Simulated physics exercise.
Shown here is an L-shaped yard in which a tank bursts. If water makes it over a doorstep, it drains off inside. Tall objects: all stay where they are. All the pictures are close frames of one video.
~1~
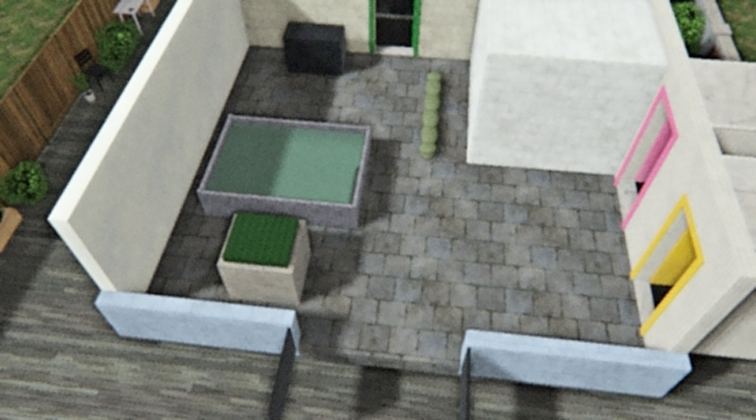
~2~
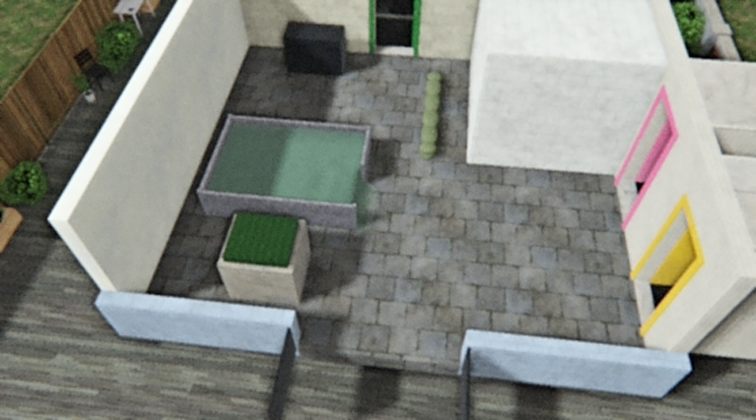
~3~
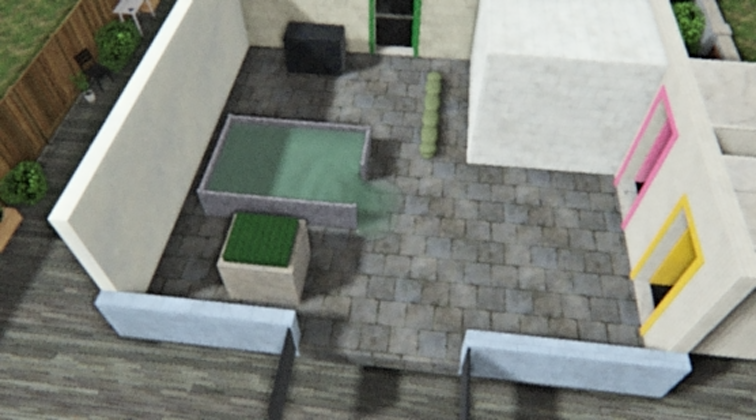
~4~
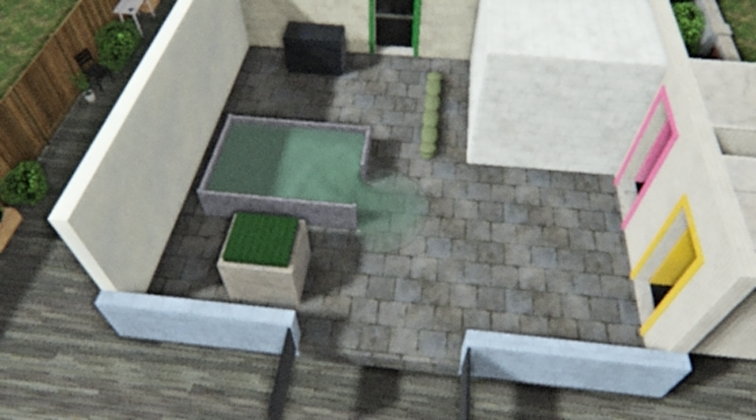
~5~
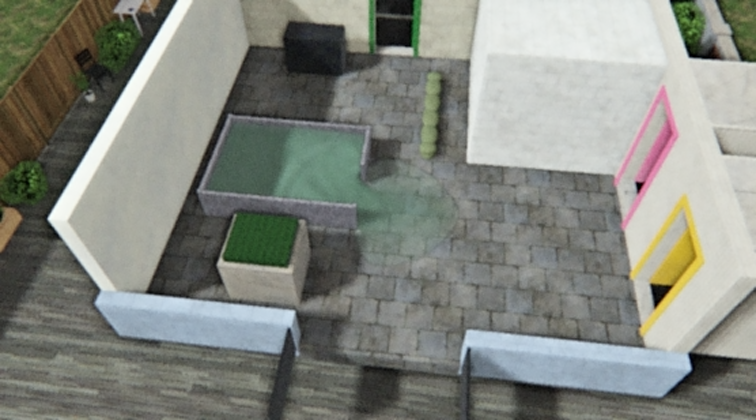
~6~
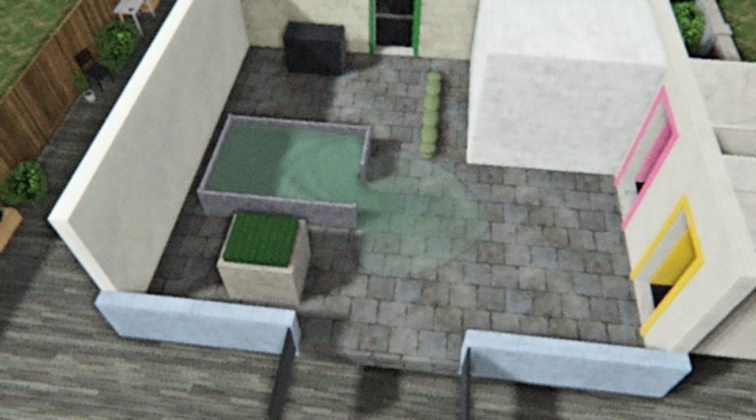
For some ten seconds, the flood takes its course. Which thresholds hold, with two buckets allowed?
As I see it, the pink door gets two buckets or fewer; the green door gets two buckets or fewer; the yellow door gets over two buckets.
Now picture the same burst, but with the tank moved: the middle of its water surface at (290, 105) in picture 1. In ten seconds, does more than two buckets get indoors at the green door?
Looking at the green door, it surpasses the cutoff.
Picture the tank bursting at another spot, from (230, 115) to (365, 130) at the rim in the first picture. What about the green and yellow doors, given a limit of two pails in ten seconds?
Green door goes past it, yellow door falls short.
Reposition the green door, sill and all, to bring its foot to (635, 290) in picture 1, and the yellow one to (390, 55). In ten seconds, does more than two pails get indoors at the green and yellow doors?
Green door takes more, yellow door stays under.
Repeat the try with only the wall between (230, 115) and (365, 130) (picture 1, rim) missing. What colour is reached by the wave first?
My answer is the green-painted one.
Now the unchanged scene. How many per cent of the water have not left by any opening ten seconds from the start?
Near 80 in a hundred.
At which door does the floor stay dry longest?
I'd say the green door.
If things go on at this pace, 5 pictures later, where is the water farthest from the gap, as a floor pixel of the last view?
My pick would be pixel (592, 248).
A moment on, water covers 25 % of the floor; the pink door not reached, the green door not reached, the yellow door not reached.
Next, water covers 40 % of the floor; the pink door wet at the sill, nothing in, the green door not reached, the yellow door wet at the sill, nothing in.
Then, water covers 45 % of the floor; the pink door wet at the sill, nothing in, the green door not reached, the yellow door over two buckets in.
Later, water covers 45 % of the floor; the pink door wet at the sill, nothing in, the green door not reached, the yellow door far over two buckets in.
In the end, water covers 55 % of the floor; the pink door wet at the sill, nothing in, the green door wet at the sill, nothing in, the yellow door far over two buckets in.
